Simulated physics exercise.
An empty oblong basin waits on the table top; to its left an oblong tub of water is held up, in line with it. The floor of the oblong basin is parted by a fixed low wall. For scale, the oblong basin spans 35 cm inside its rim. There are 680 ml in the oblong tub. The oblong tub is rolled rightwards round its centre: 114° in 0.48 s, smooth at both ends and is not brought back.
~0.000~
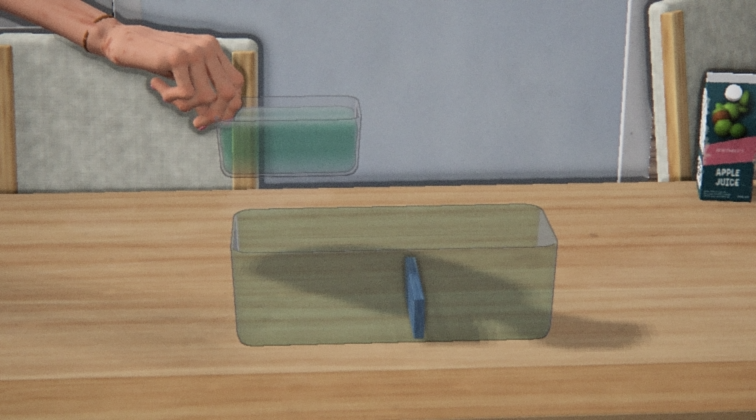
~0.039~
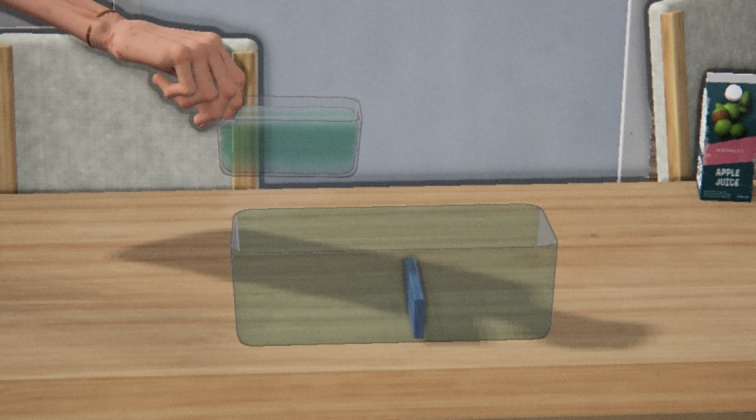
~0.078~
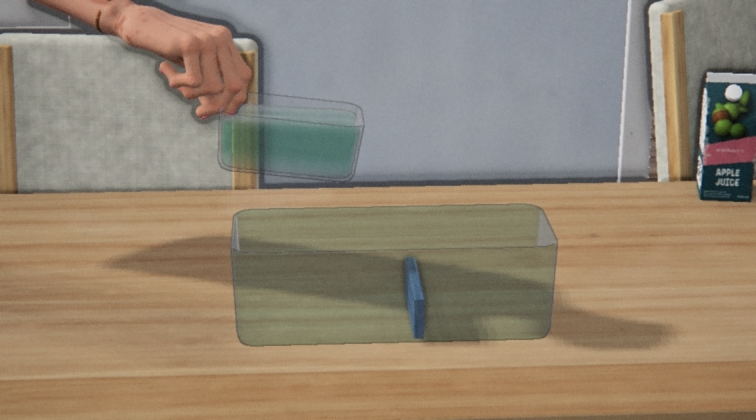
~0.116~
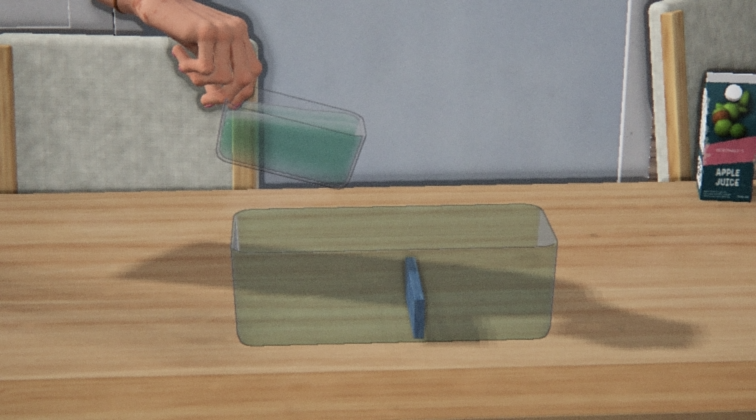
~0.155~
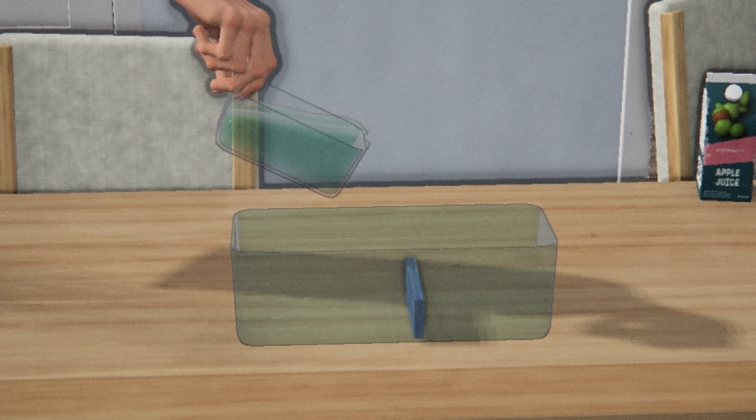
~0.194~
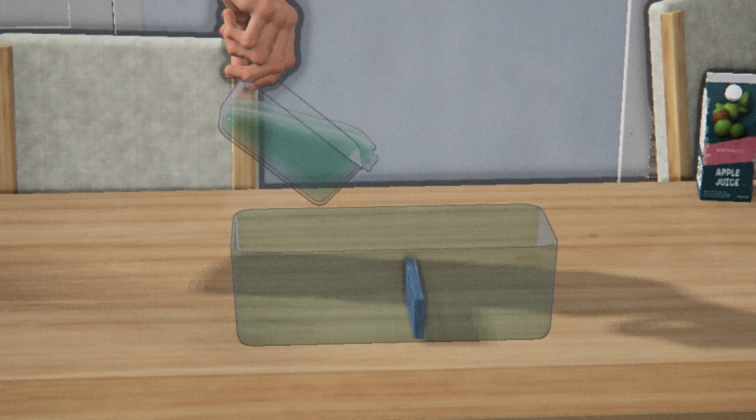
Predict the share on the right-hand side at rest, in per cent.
About 15 per cent.
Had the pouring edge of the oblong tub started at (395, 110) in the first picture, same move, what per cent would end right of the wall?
Then about 50 per cent.
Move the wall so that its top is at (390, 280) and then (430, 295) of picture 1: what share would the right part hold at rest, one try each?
In turn about 45 and 35 per cent.
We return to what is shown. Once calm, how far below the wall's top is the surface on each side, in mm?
Left about 28 mm, right about 44 mm.
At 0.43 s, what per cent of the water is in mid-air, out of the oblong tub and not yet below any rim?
Near 12 in a hundred.
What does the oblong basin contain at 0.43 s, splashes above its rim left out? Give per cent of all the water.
About 78 per cent.
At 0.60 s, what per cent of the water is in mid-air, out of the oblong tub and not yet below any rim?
About 12 per cent.
Then, 0.43 s in, the tilt is 111° and 9 per cent is still to pour, 71 is left of the wall and 7 right of it.
Then, 0.60 s in, the tilt is 114° and 1 per cent is still to pour, 75 is left of the wall and 11 right of it.
Then, 0.78 s in, the tilt is 114° and 0 per cent is still to pour, 73 is left of the wall and 15 right of it.
Then, 0.98 s in, the tilt is 114° and 0 per cent is still to pour, 74 is left of the wall and 15 right of it.
Finally, 74 per cent lies left of the wall, 15 right of it and 11 outside.
